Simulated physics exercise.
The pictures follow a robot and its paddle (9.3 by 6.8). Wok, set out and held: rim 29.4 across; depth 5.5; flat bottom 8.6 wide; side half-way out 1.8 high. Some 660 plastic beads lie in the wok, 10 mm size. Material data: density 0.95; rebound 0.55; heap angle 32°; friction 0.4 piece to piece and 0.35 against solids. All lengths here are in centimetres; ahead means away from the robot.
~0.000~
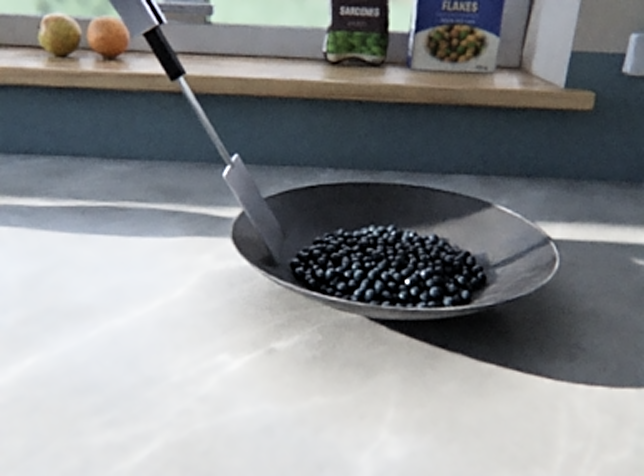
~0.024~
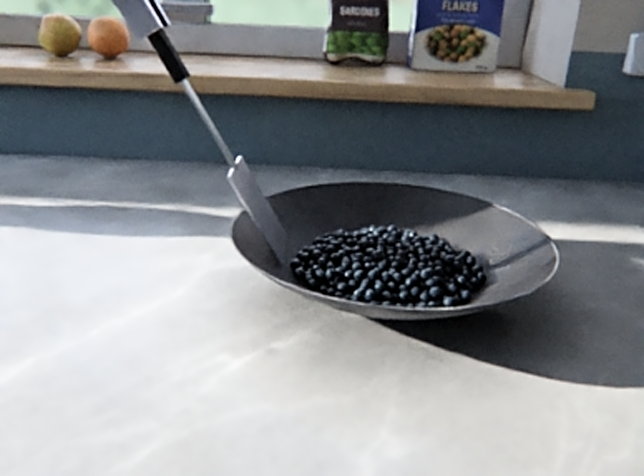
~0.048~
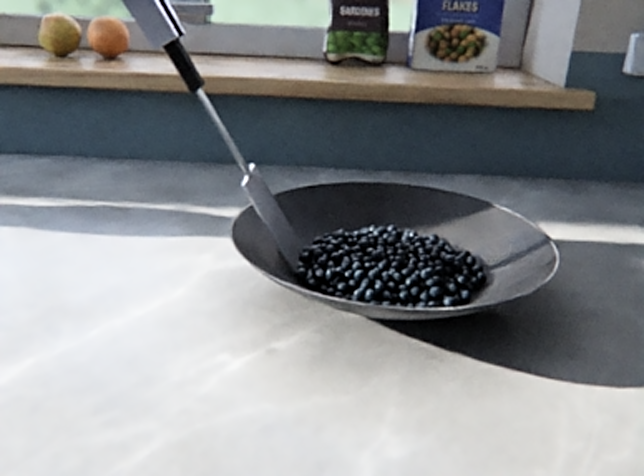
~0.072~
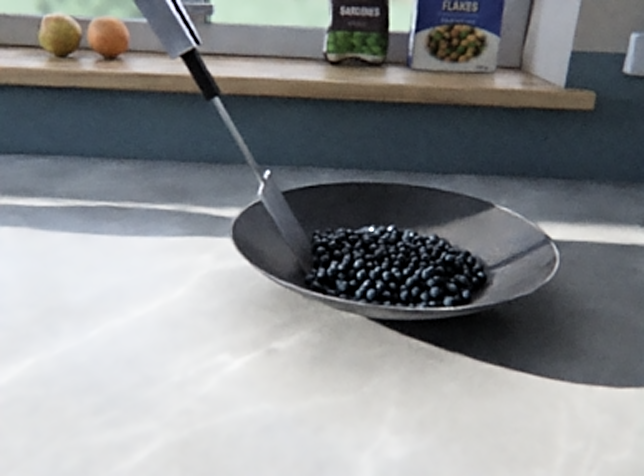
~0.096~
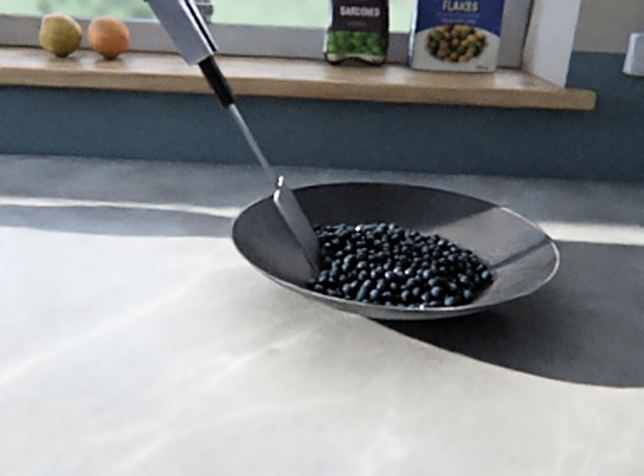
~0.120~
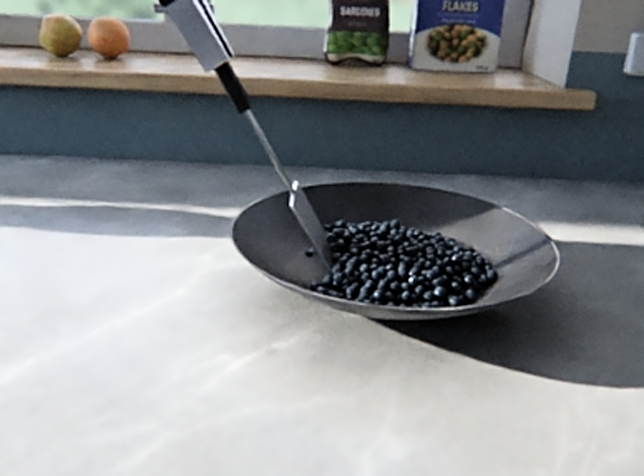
A sunlit kitchen counter is seen from slightly above, with a wooden windowsill and blue wall behind it. A wide dark wok holds a heap of shiny black beads, while two fruits, a dark packet and a blue box sit on the sill. From the left, a robot's flat grey paddle slides rightward into the heap, nudging the beads right as a few slip behind it; the camera stays still.
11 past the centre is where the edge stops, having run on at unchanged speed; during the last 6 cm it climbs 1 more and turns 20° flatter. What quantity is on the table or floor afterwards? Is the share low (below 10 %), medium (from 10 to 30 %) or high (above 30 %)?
The share is medium, from 10 to 30 %.
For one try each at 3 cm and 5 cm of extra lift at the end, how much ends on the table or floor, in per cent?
Result, in order: Approx. 20 % and 15 %.
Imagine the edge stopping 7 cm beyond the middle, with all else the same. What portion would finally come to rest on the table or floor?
It would come to roughly 0 percent.
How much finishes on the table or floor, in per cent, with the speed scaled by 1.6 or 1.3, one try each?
Try one about 35 %, try two about 25 %.
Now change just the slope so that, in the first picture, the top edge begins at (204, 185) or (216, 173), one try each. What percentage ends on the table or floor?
About 15 and 20 per cent.
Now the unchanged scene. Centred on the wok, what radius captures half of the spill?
Roughly 24 cm from the middle.
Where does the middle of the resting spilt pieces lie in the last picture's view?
The centre sits at roughly (617, 293).
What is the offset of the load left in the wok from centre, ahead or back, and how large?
Ahead, by about 3.5 cm.
After 0.22 s, sloping 60°, highest piece 5 above the table; 655 in the wok.
After 0.32 s, sloping 53°, highest piece 7 above the table; 655 in the wok.
After 0.57 s, sloping 40°, highest piece 7 above the table; 520 in the wok, 128 on the table or floor, 7 on the blade or in flight.
After 1.62 s, sloping 40°, highest piece 6 above the table; 520 in the wok, 135 on the table or floor.
At rest, 520 in the wok, 135 on the table or floor. That is 21 % on the table or floor.
